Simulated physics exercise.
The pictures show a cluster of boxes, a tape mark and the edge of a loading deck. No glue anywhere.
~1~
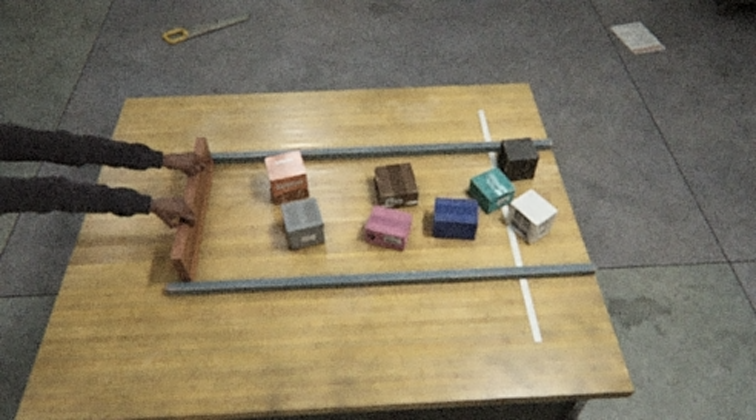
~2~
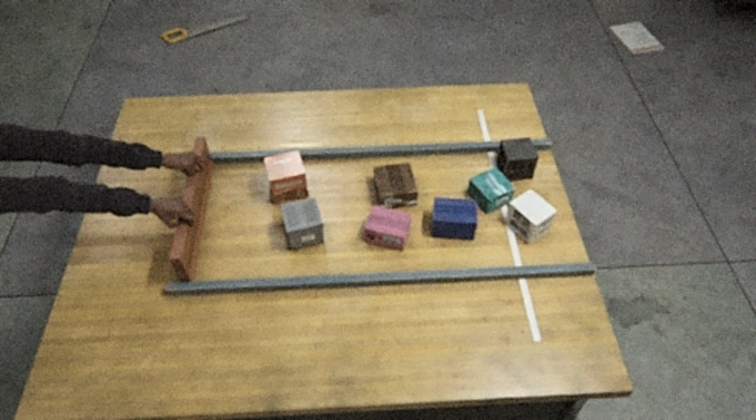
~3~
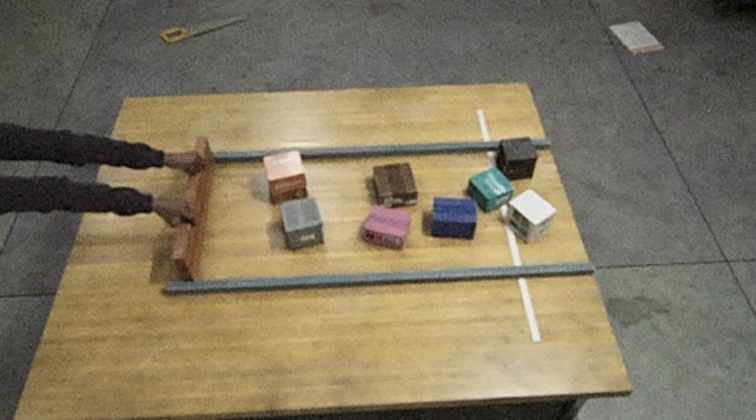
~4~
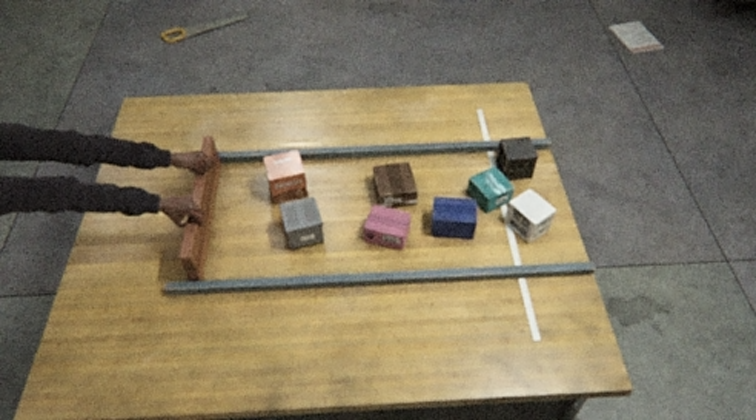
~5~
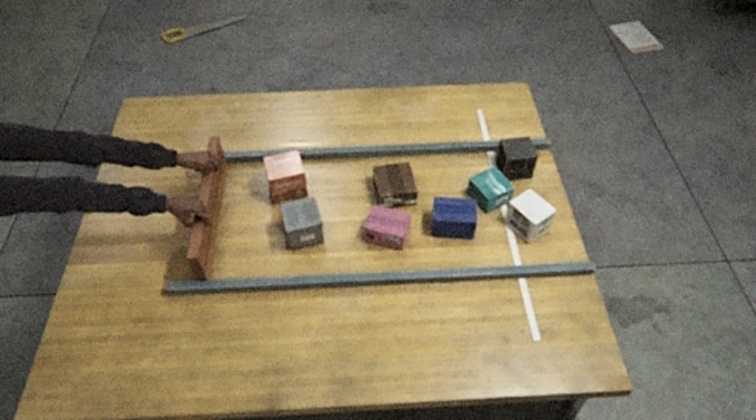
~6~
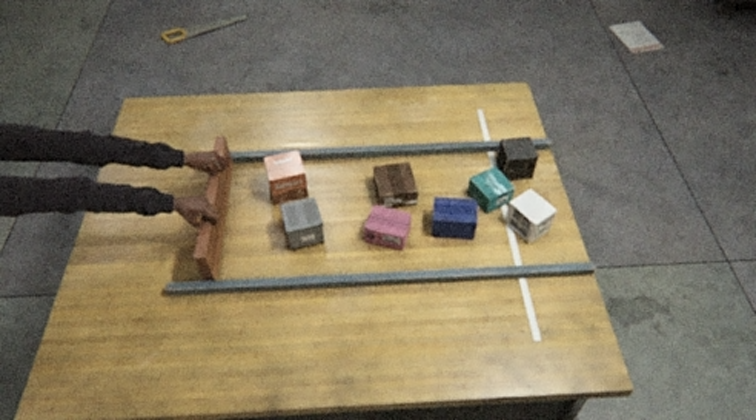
A reddish-brown plank, held by two hands, slid slightly to the right between two rails on a wooden table, while the scattered coloured boxes ahead of it, some near a white tape line, stayed put.
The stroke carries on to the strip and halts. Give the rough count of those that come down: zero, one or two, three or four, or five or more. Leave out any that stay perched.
Outcome: The number that fall off is three or four.
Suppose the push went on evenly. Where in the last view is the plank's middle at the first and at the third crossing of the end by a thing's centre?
At (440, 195) for the first, at (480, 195) for the third.
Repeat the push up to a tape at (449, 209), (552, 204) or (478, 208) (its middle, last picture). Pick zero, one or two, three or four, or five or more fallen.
In that order: One to two; five or more; either one or two.
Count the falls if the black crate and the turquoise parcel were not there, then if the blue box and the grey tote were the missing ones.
It would be 2 and 2.
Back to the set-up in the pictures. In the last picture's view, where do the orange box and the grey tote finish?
The orange box at (518, 170), the grey tote at (529, 216).
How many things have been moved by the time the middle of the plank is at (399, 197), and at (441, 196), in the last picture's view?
First 7, then 8.
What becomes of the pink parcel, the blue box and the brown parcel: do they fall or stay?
The pink parcel remains up; the blue box falls; the brown parcel remains up.
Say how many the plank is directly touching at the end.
The number is 2.
A little later, none off yet; black crate at rest near (517, 159); white crate at rest near (530, 216); turquoise parcel at rest near (491, 190).
Next, none off yet; black crate at rest near (517, 159); white crate at rest near (530, 216); turquoise parcel shifted a little near (496, 188).
Later still, none off yet; black crate shifted a little near (527, 155); white crate shifted well along near (590, 219); turquoise parcel shifted about its own width near (539, 185).
When it is over, the number that fall off is three or four; down, blue box, turquoise parcel and white crate.
